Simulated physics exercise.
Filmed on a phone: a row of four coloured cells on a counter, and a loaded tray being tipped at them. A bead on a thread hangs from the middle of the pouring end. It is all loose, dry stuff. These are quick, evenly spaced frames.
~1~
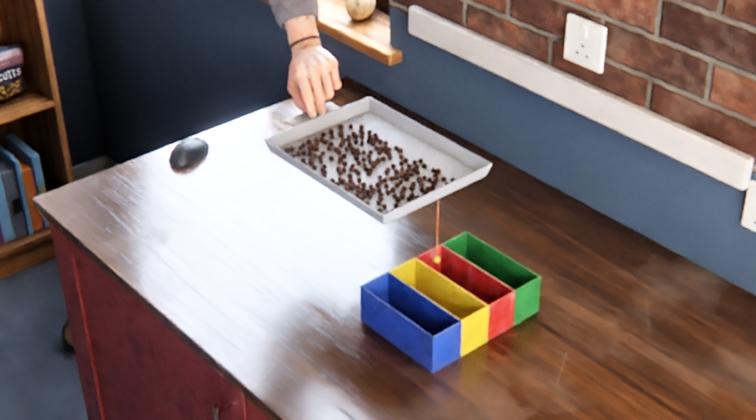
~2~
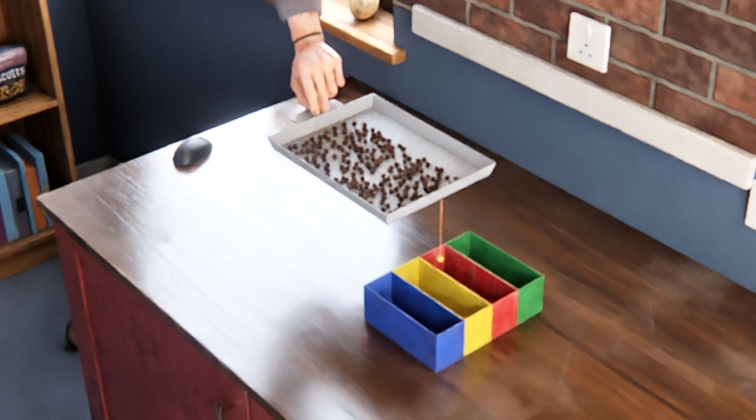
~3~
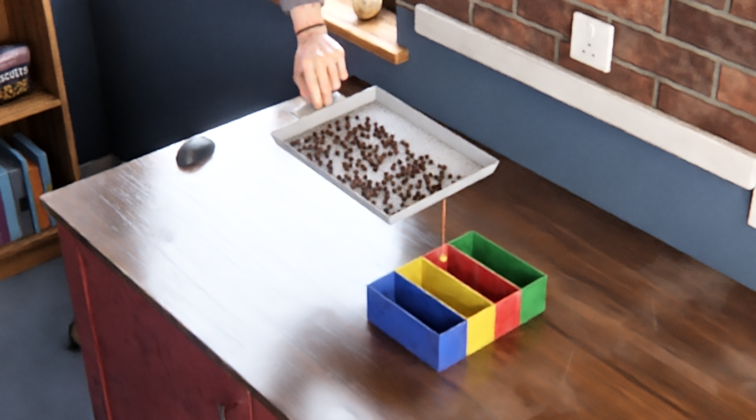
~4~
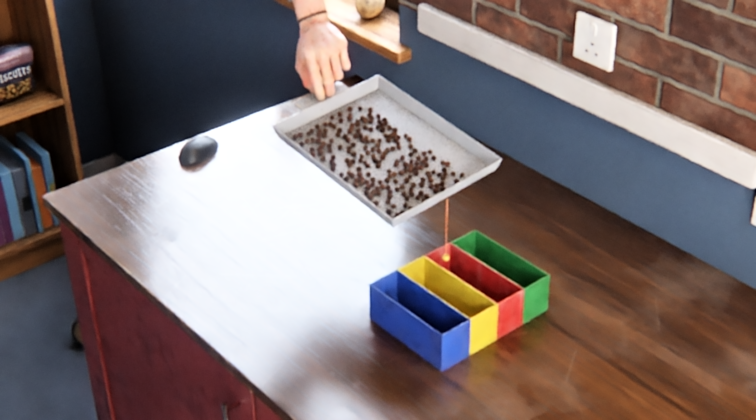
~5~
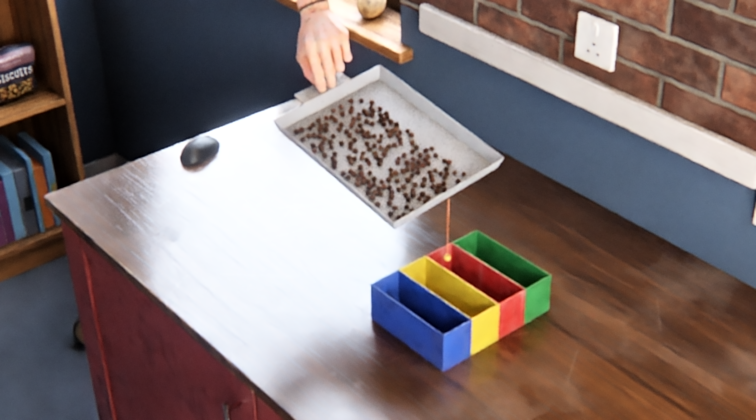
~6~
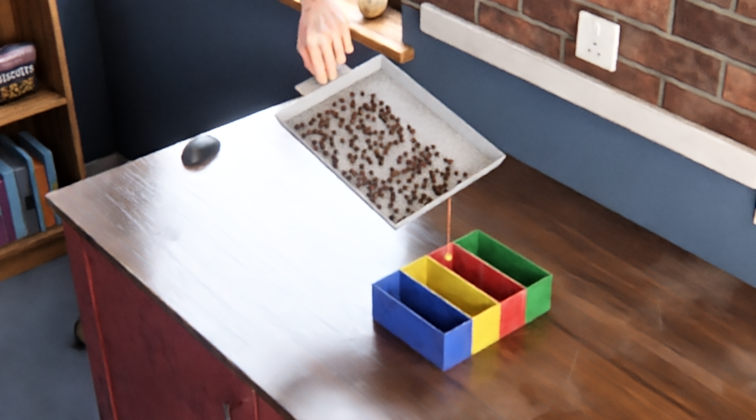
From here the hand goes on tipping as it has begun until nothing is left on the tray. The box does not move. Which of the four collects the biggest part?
The blue one ends fullest.
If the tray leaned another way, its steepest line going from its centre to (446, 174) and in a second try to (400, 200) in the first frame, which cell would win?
In turn: That green cell; that blue cell.
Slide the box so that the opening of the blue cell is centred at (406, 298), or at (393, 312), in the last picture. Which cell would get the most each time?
The first try: Blue. The second: The yellow cell.
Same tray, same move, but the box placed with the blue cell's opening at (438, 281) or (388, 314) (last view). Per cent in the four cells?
In turn 0 and 100 in a hundred.
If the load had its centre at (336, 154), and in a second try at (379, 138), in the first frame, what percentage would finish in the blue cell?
About 80 and 60 per cent.
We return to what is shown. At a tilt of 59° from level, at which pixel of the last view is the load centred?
Near (397, 216).
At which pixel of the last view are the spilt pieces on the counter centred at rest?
Close to (377, 365).
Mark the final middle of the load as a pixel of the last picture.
Near (410, 327).
Soon, tray tipped steeply; nearly all on the tray; a stray few in the blue cell; a small part falling or outside the box.
A while on, tray tipped right over; a small part on the tray; about two thirds in the blue cell; a stray few in the yellow cell; about a quarter falling or outside the box.
Towards the end, tray tipped past a quarter turn; most in the blue cell; a stray few in the yellow cell; about a quarter falling or outside the box.
Finally, tray tipped past a quarter turn; most in the blue cell; a stray few in the yellow cell; none in the red cell; none in the green cell; about a quarter outside the box.
